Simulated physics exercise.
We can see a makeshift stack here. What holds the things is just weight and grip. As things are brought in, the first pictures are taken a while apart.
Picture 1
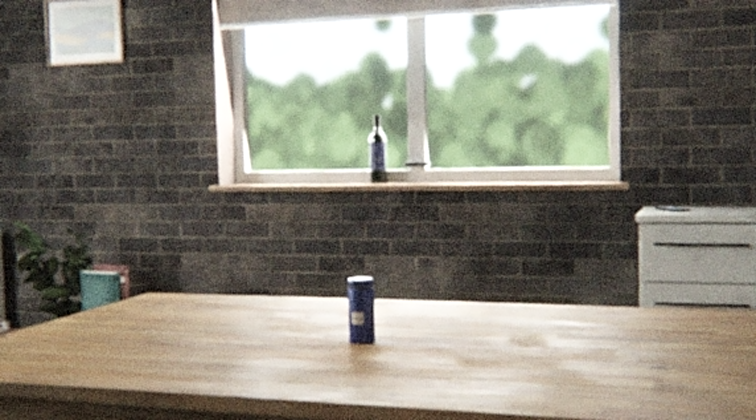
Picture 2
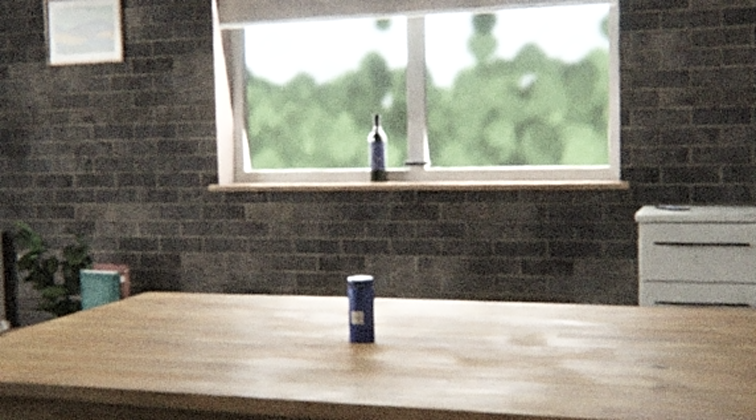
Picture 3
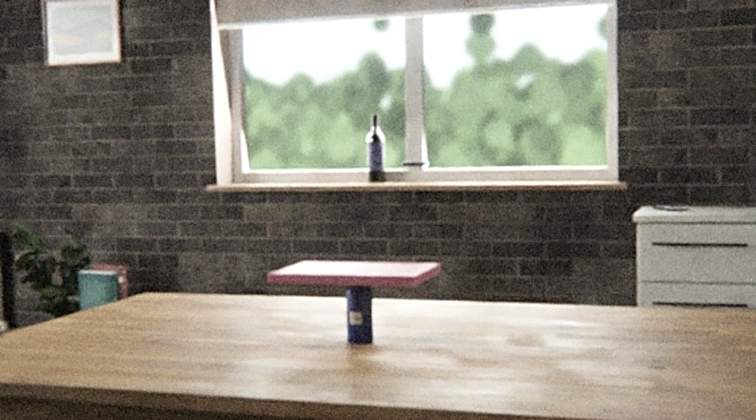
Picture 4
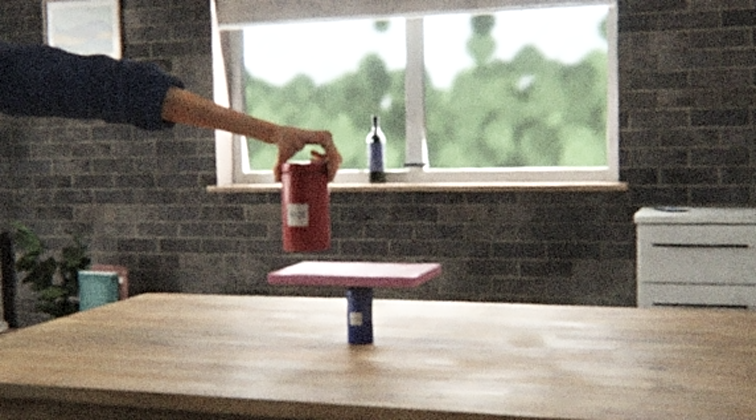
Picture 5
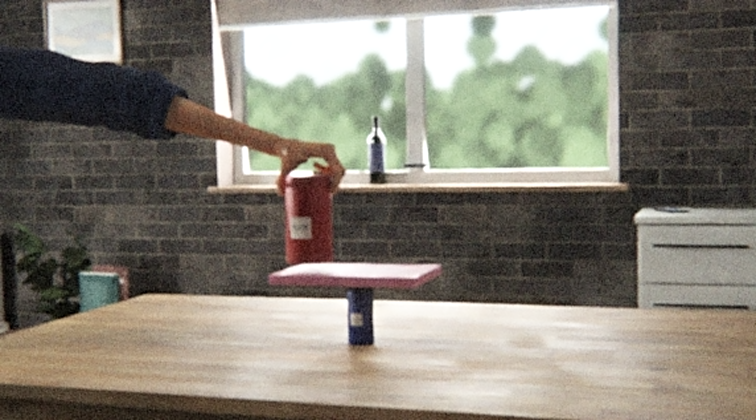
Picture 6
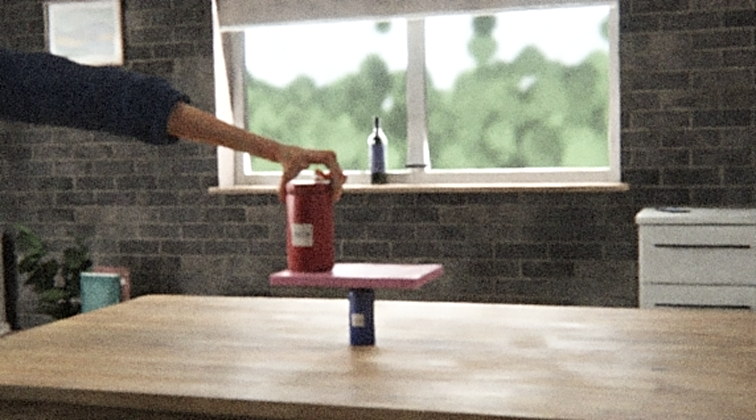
A hand lowering a red jar onto the left side of a pink lid resting on a small blue can on a table.
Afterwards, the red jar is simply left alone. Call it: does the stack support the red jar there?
No, it does not.
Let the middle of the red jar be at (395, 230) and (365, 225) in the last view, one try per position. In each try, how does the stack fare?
First try: Topples; second try: Stands.
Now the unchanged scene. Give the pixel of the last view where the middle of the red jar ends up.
Look around (244, 315) in the final frame.
Then, 0.40 s later than the last frame, red jar now fallen; pink lid tilted by 64°.
Then, 0.50 s later than the last frame, pink lid tilted by 69°.
Then, 0.80 s later than the last frame, pink lid now fallen; blue shaker tilted by 50°.
Then, 1.00 s later than the last frame, blue shaker now fallen.
When it is over, fallen, red jar, pink lid and blue shaker. End places, in pixels of the last picture, red jar near (243, 315). The stack gives way.
